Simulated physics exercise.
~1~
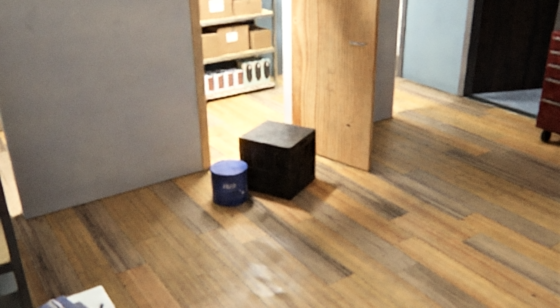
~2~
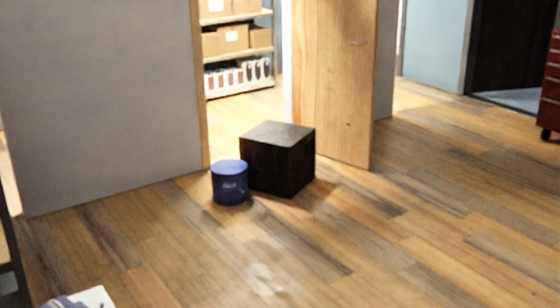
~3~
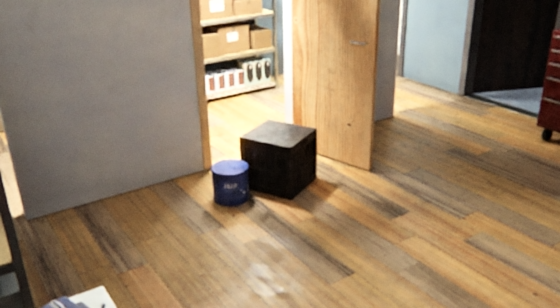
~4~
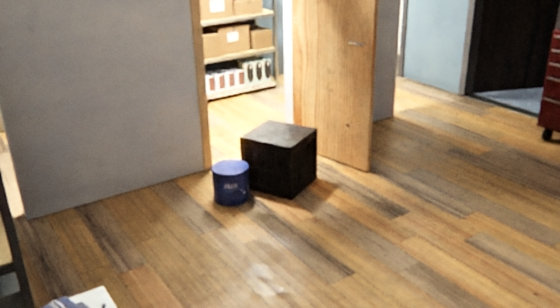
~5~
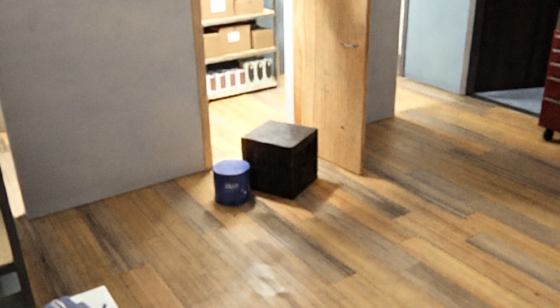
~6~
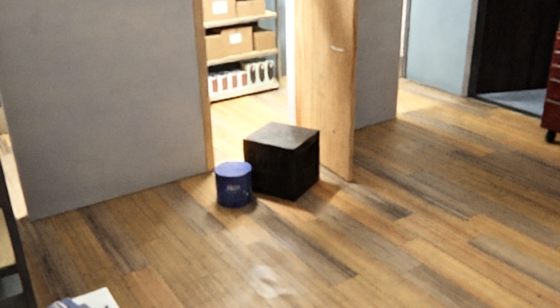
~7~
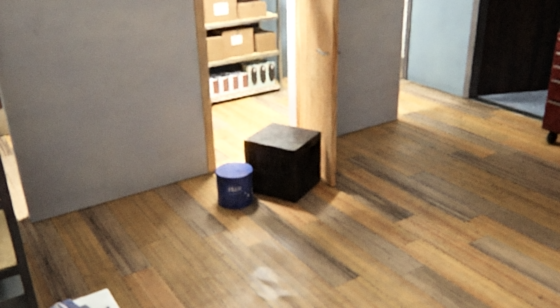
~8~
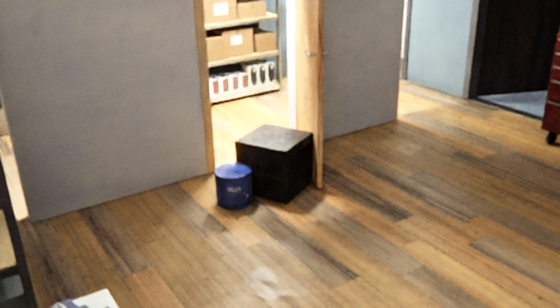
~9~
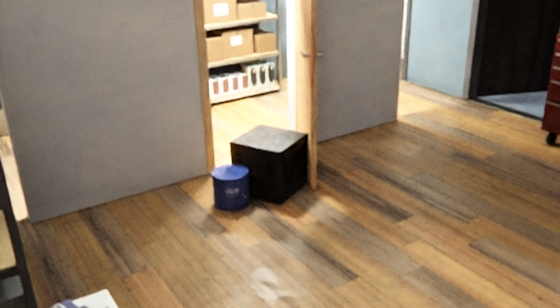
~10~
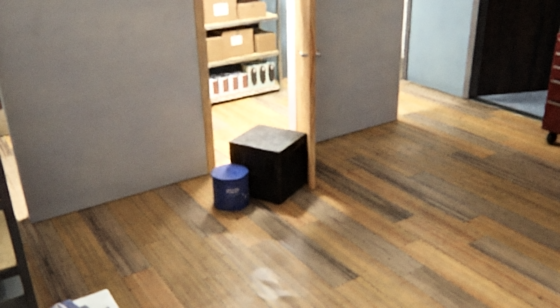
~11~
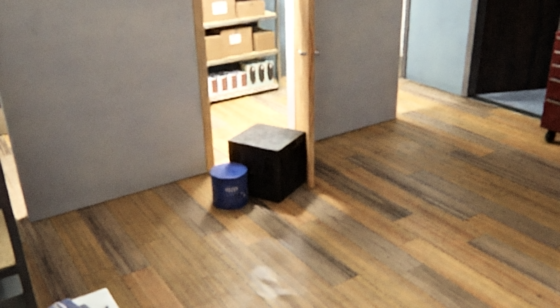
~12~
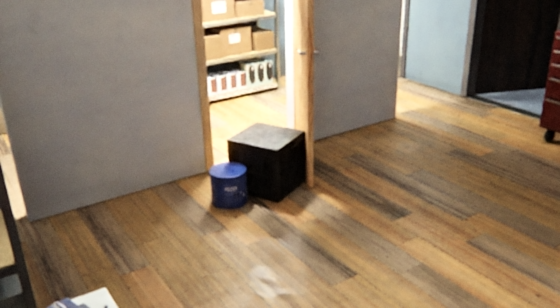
To begin with, a wooden door stands wide open at a doorway, with shelves of boxes visible in the room beyond. A black chest and a smaller blue container sit side by side on the wooden floor in front of the opening. The door then swings towards its frame, with nobody in view, until it meets the chest. It nudges the chest a little to the left, and the blue container beside it shifts very slightly too. The door slows and comes to rest still well open, with the chest and container remaining in the doorway.
